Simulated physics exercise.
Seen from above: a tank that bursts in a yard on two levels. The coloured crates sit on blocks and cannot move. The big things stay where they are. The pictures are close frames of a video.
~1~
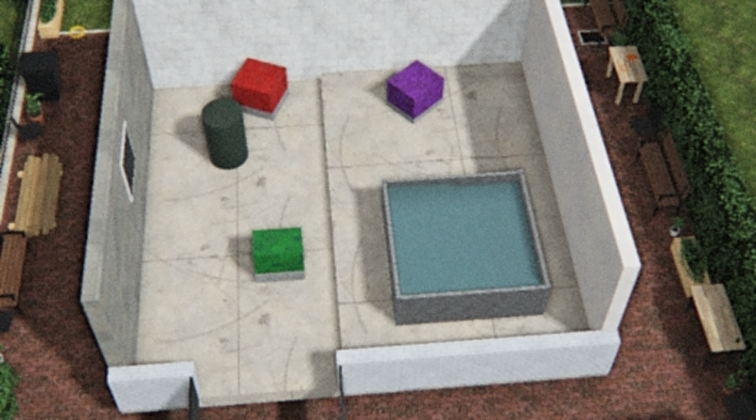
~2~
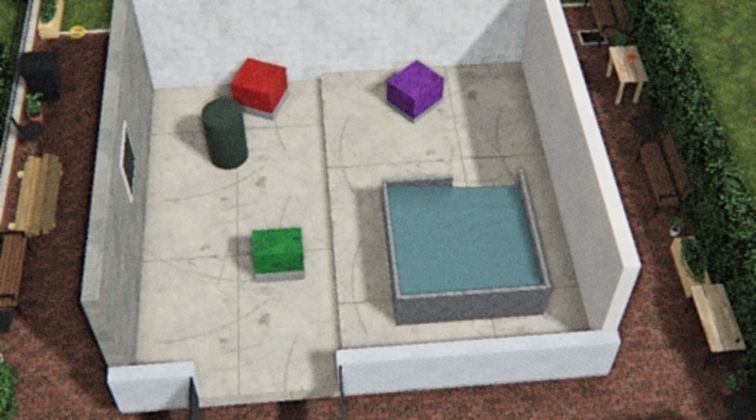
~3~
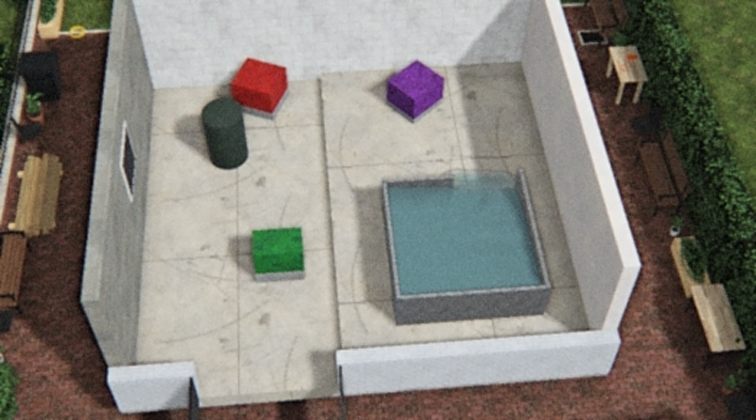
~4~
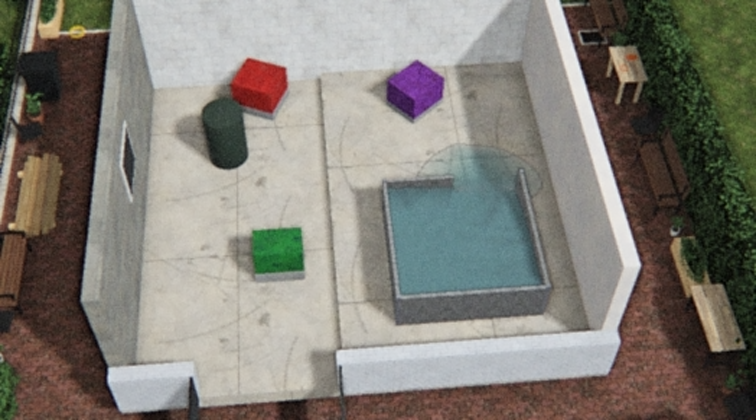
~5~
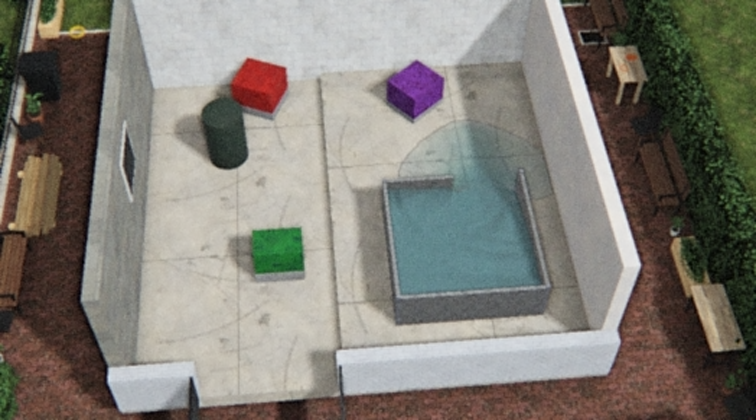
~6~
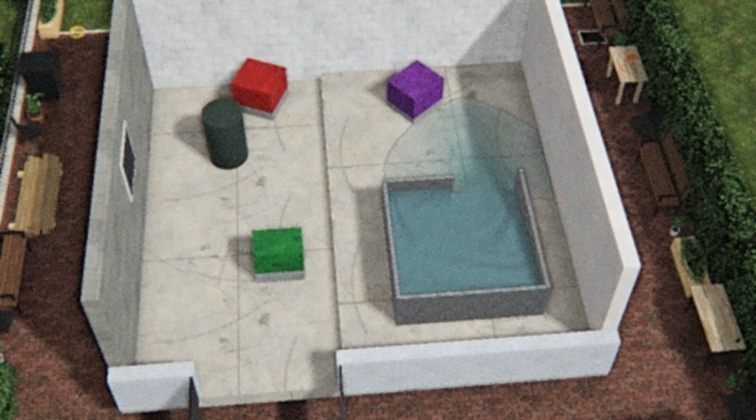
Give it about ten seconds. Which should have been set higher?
The purple crate is soaked; the red crate is soaked; the green crate keeps dry.
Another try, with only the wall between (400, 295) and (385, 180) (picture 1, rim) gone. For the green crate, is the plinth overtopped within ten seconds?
One by one: The green one is topped.
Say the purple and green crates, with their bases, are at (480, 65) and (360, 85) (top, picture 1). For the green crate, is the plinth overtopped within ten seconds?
My reading: Green ends up wet.
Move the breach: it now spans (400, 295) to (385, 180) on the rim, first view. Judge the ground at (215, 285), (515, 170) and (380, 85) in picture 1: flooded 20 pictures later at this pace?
One after the other: Covered, clear, free of water.
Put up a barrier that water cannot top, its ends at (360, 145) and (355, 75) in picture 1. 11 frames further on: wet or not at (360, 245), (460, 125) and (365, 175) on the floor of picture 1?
One after the other: Not flooded, awash, dry.
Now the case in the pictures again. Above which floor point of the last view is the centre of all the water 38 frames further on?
At about (415, 173).
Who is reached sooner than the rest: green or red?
I say the red-painted one.
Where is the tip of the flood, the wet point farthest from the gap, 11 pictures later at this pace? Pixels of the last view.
I would point to (298, 83).
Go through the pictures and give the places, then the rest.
Still water in the tank at (463, 234), in the first picture.
Water pours out on the tank's far side and has run to a hidden place, in the second picture.
The front is at (447, 176), out from the gap on the tank's far side, in the third picture.
Water pours out on the tank's far side and has run to (455, 148), in the fourth picture.
Water pours out on the tank's far side and has run to (454, 125), in the fifth picture.
Water pours out on the tank's far side and has run to (471, 101), in the sixth picture.
A moment on, water covers 20 % of the floor; the purple crate water round its plinth, the red crate not reached, the green crate not reached.
Next, water covers 30 % of the floor; the purple crate water round its plinth, the red crate not reached, the green crate not reached.
Then, water covers 35 % of the floor; the purple crate water round its plinth, the red crate water round its plinth, the green crate not reached.
Later, water covers 75 % of the floor; the purple crate water round its plinth, the red crate water round its plinth, the green crate water round its plinth.
In the end, water covers 95 % of the floor; the purple crate was topped, the red crate was topped, the green crate stayed above the water.
